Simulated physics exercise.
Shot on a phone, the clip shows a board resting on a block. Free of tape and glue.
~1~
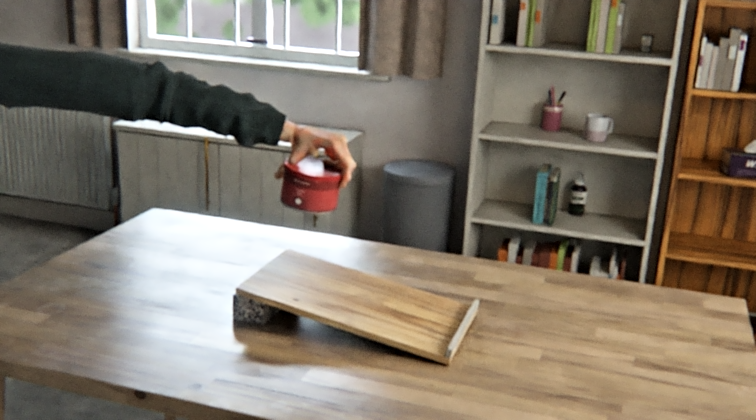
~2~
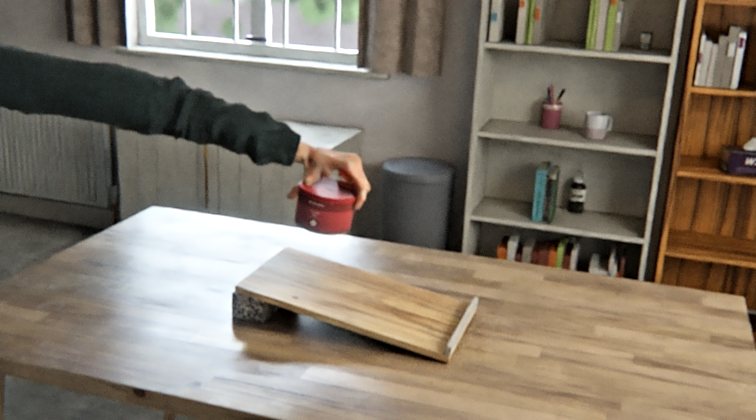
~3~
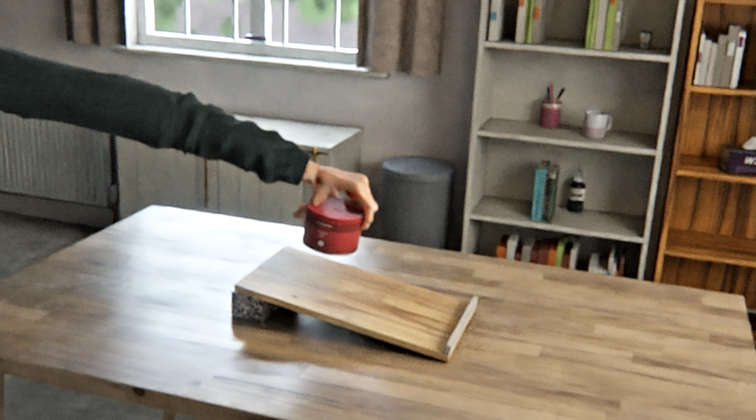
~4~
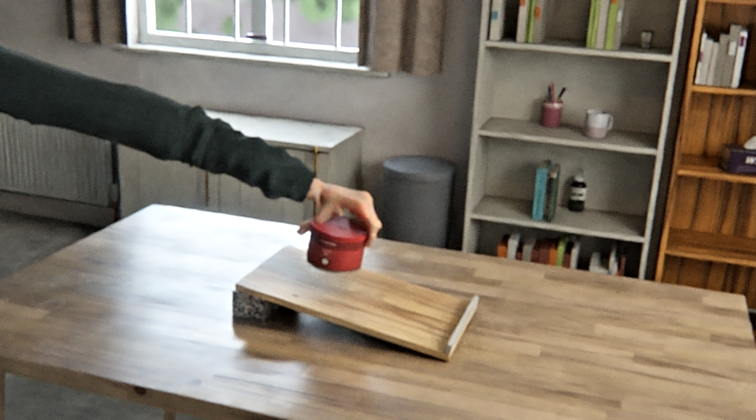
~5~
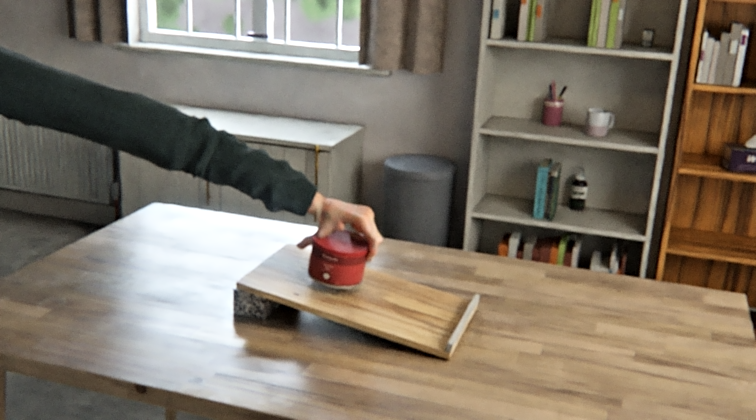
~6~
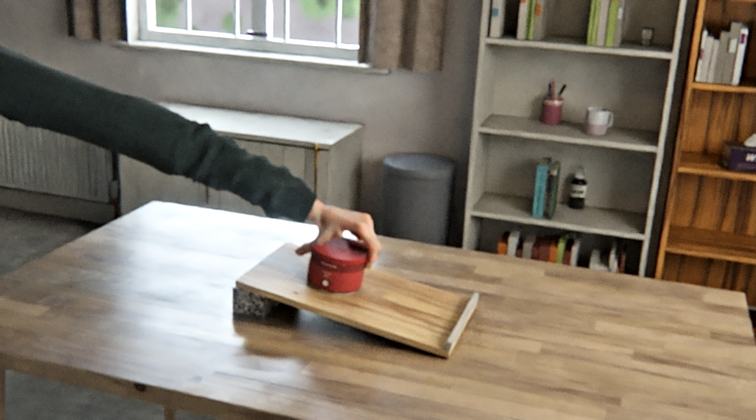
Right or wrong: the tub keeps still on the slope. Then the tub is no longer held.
Right, it keeps still.
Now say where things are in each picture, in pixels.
On its way; red tub (311, 185), in the first frame.
On its way; red tub (326, 206), in the second frame.
On its way; red tub (333, 226), in the third frame.
On its way; red tub (337, 244), in the fourth frame.
On its way; red tub (338, 258), in the fifth frame.
Set down, still held; red tub (337, 265), in the sixth frame.
Then, 0.20 s past the last view, nothing moves.
Then, 0.40 s past the last view, red tub resting near (338, 265).
Finally, it is still in place. Final places as the last picture's camera would see them, red tub near (338, 265). The red tub keeps its place.
